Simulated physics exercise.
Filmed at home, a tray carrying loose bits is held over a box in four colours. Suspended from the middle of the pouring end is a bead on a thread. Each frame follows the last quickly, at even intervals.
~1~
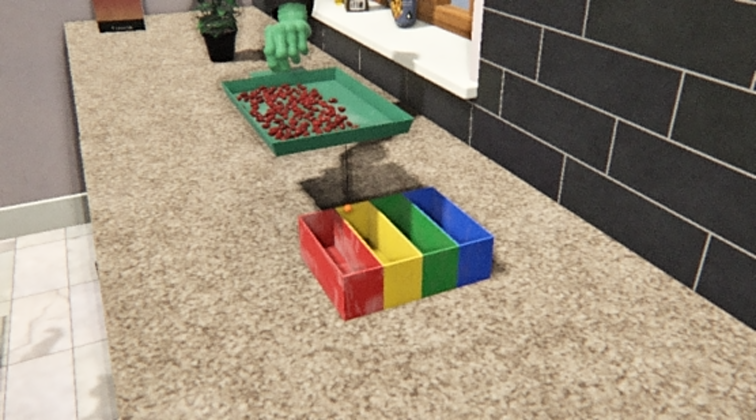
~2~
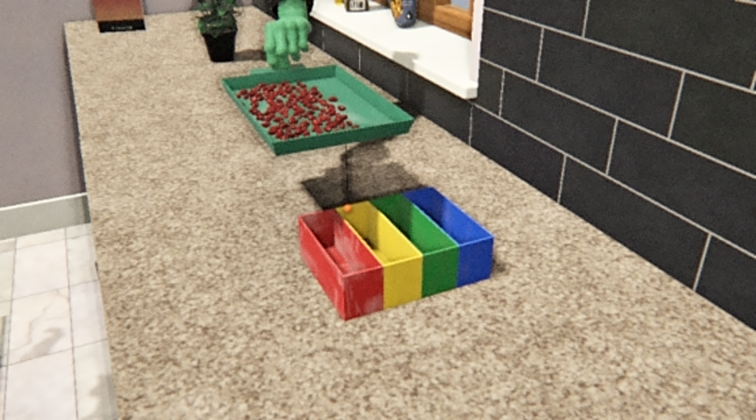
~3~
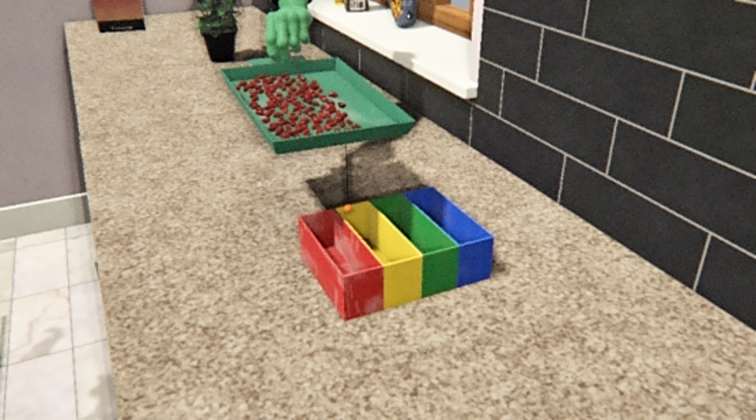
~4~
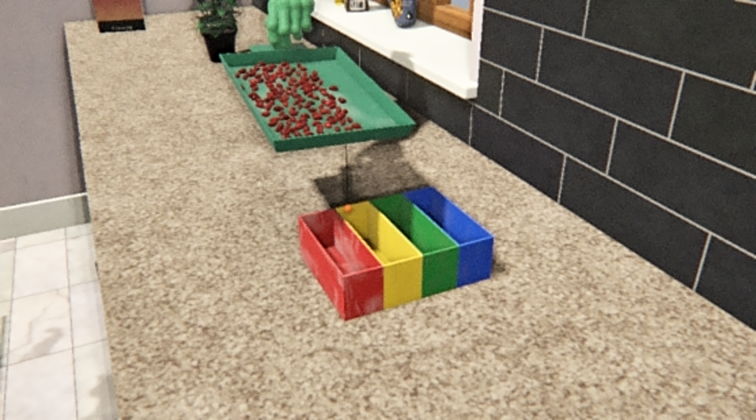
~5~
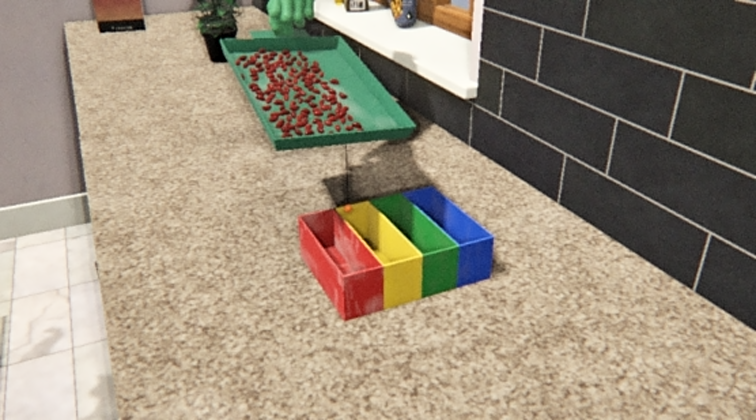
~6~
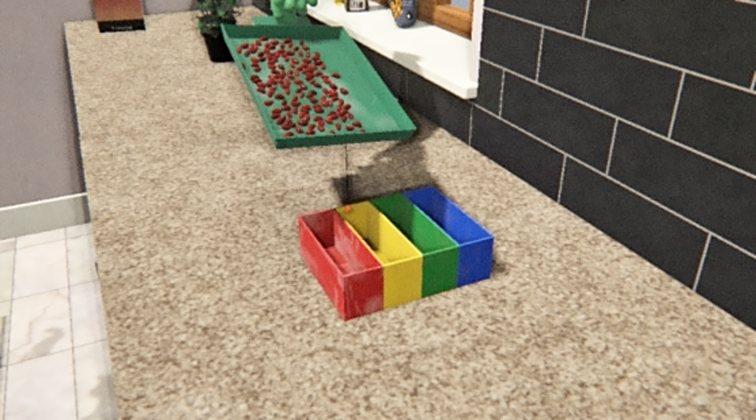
To begin with, a green hand holds a green tray of loose red beans nearly level above a countertop, behind a box with red, yellow, green and blue compartments. The hand then gradually raises the tray's far end, tilting it towards the box, while the beans shift little on it.
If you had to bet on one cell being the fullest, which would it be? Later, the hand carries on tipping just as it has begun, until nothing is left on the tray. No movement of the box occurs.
I would bet on the green cell.
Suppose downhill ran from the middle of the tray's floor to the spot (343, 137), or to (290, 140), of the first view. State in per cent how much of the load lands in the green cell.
Respectively close to 30 and 0 in a hundred.
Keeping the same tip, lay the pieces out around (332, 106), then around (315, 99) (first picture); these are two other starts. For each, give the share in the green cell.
About 60 % and 60 %.
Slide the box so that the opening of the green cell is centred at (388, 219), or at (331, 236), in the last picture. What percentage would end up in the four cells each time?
Estimates in order: 100 percent, 20 percent.
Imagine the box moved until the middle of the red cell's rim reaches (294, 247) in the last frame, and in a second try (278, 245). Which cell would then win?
First try: The blue one. Second try: That blue cell.
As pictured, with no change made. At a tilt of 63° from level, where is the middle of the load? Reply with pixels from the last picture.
Near (375, 128).
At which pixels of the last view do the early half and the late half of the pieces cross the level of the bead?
The opening part goes through (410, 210); what follows goes through (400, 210).
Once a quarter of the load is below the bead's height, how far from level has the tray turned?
Roughly 80 degrees from level.
Just after the last frame, tray tipped steeply; almost all on the tray; just a few falling or outside the box.
A moment on, tray tipped past a quarter turn; roughly a third on the tray; roughly a quarter in the green cell; about a tenth in the blue cell; about a tenth in the yellow cell; about a tenth falling or outside the box.
Further on, tray tipped past a quarter turn; roughly two thirds in the green cell; roughly a quarter in the yellow cell; roughly a quarter in the blue cell; about a tenth in the red cell.
When it is over, tray tipped past a quarter turn; roughly two thirds in the green cell; roughly a quarter in the yellow cell; roughly a quarter in the blue cell; about a tenth in the red cell.
